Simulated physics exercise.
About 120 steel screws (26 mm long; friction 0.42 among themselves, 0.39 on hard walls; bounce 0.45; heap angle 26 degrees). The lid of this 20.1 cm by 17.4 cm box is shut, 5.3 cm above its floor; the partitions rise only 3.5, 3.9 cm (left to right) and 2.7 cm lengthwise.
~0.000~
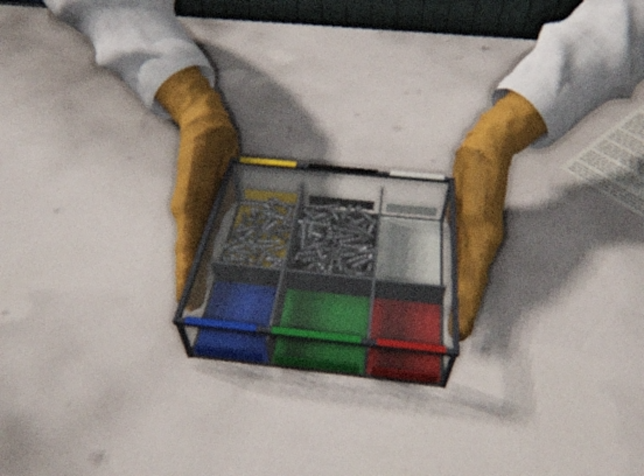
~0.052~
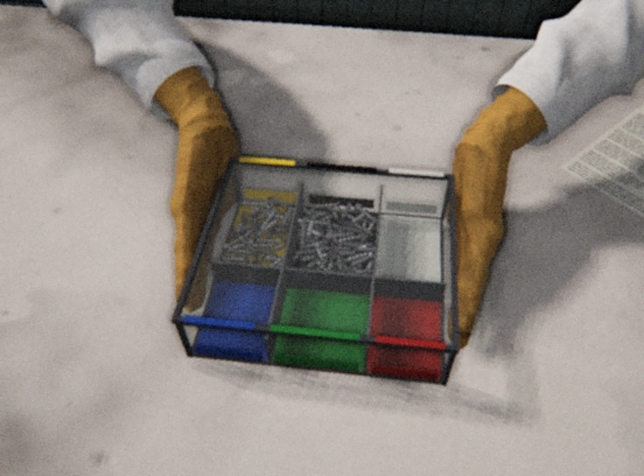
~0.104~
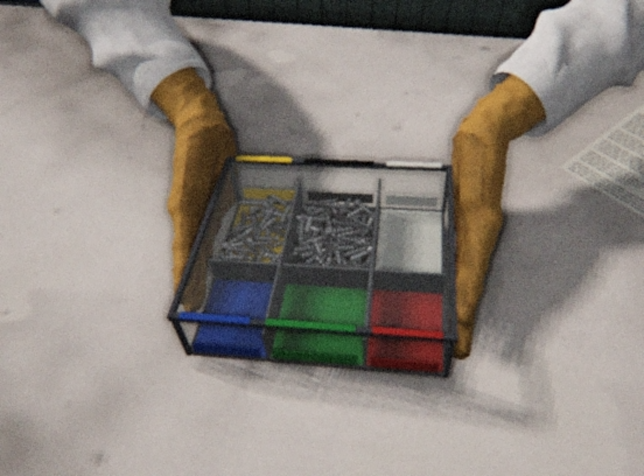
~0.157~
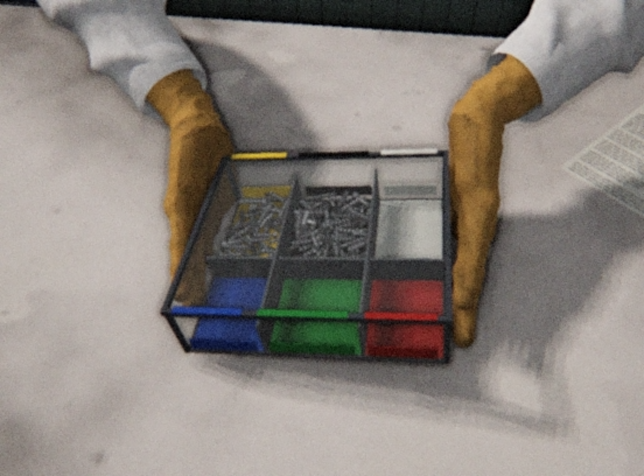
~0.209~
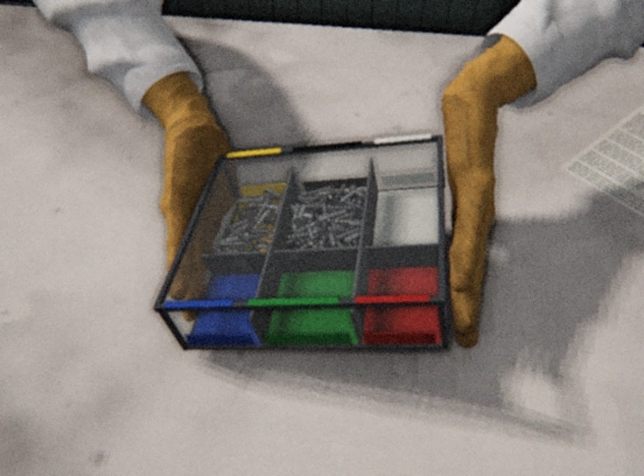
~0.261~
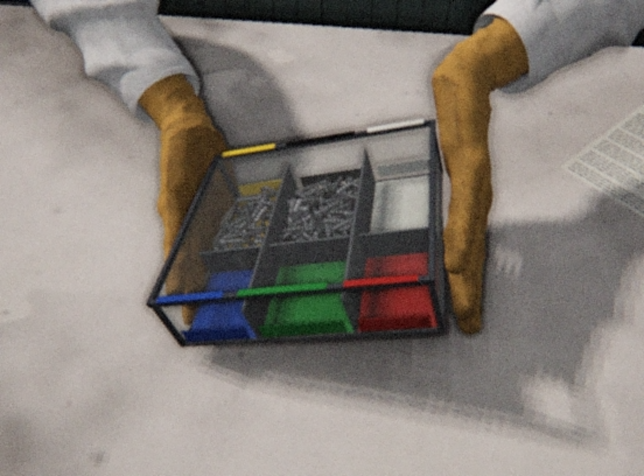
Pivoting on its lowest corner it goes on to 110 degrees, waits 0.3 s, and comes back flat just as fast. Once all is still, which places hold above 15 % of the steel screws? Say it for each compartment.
Red compartment: No; blue compartment: No; green compartment: No; yellow compartment: Yes; white compartment: No; black compartment: Yes.
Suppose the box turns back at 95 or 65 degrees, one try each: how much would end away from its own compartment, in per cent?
About 20 and 5 per cent.
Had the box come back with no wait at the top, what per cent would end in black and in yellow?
Black 30; yellow 70.
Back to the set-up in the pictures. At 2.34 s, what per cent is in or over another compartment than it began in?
Some 30 per cent.
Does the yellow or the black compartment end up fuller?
It is the yellow one.
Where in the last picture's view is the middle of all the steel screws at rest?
Around (261, 222).
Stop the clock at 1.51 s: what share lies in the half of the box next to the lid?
About 50 per cent.
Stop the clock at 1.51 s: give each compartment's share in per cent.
Red 0, blue 0, green 0, yellow 60, white 0, black 40.
After 1.51 s, tilt 110 degrees; yellow 60 %, black 40 %.
Then, at 2.34 s, tilt 56 degrees; yellow 70 %, black 30 %.
After 3.19 s, tilt 0 degrees; yellow 70 %, black 30 %.
At rest (3.5 s), red 0 %, blue 0 %, green 0 %, yellow 70 %, white 0 %, black 30 %.
